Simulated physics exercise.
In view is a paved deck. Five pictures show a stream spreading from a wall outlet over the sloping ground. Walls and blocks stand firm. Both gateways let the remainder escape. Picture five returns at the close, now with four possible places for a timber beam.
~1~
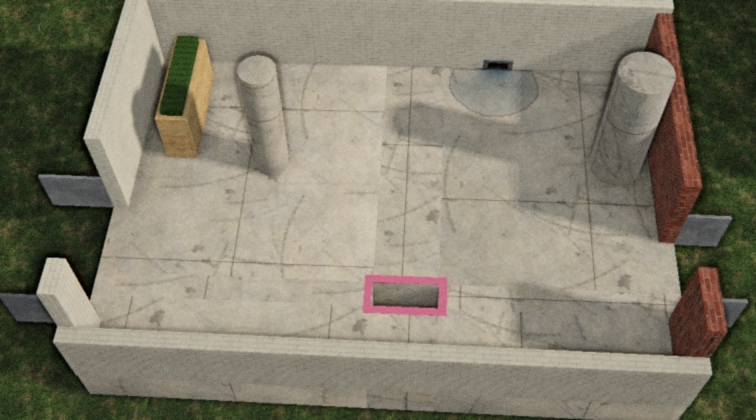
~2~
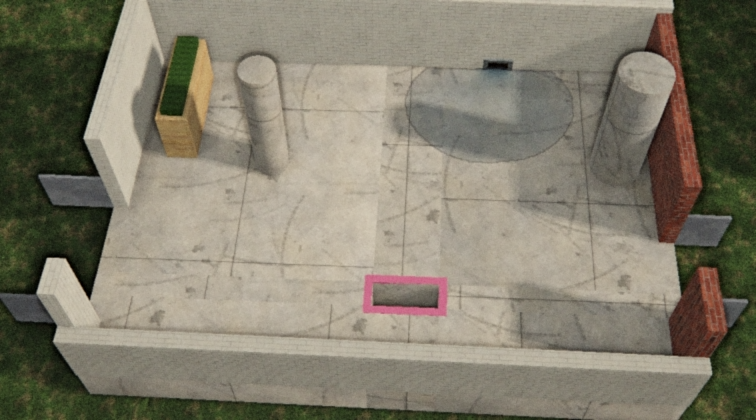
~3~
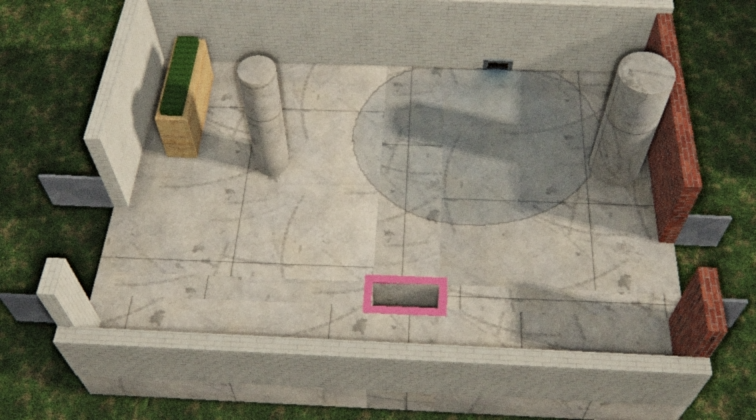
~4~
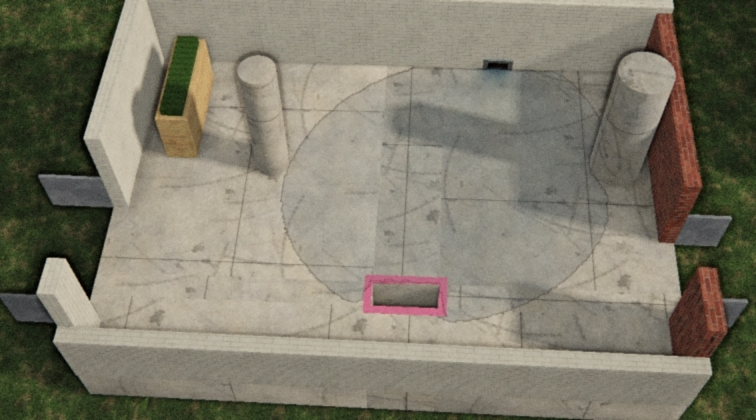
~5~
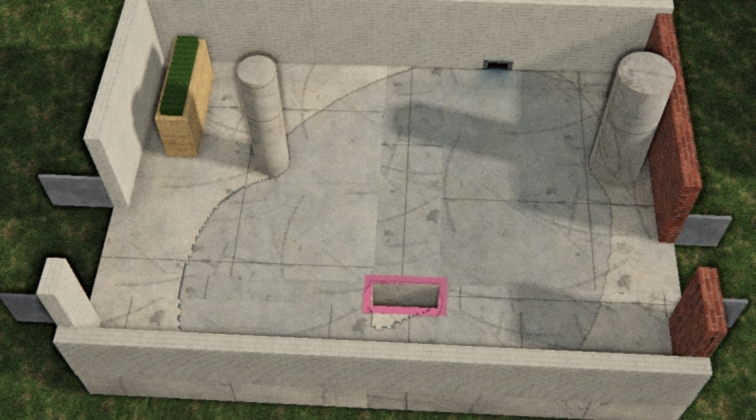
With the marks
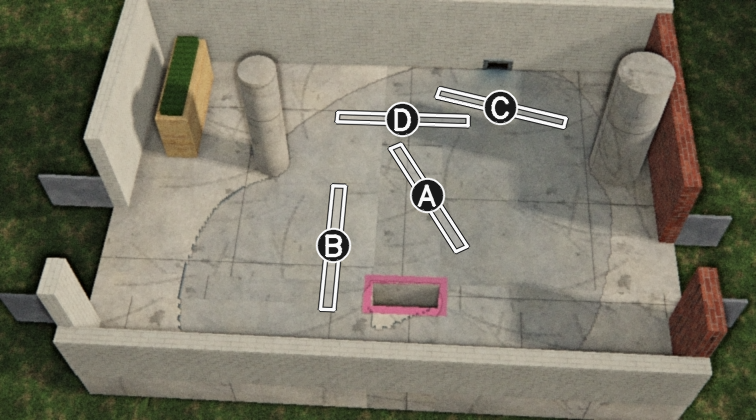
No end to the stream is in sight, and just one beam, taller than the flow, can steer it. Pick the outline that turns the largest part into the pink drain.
The answer is place B.
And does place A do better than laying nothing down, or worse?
Worse.
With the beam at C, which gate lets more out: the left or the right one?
More leaves on the left.
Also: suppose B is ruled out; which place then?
D.
On the marked copy, A from (395, 146) to (461, 248); B from (327, 309) to (339, 186); C from (438, 92) to (564, 122); D from (337, 117) to (468, 121).
Choosing A, about 11 % of the stream goes into the pink drain, about 89 % out by the gates.
Choosing B, about 40 % of the stream goes into the pink drain, about 60 % out by the gates.
Choosing C, about 15 % of the stream goes into the pink drain, about 84 % out by the gates.
Choosing D, about 23 % of the stream goes into the pink drain, about 76 % out by the gates.
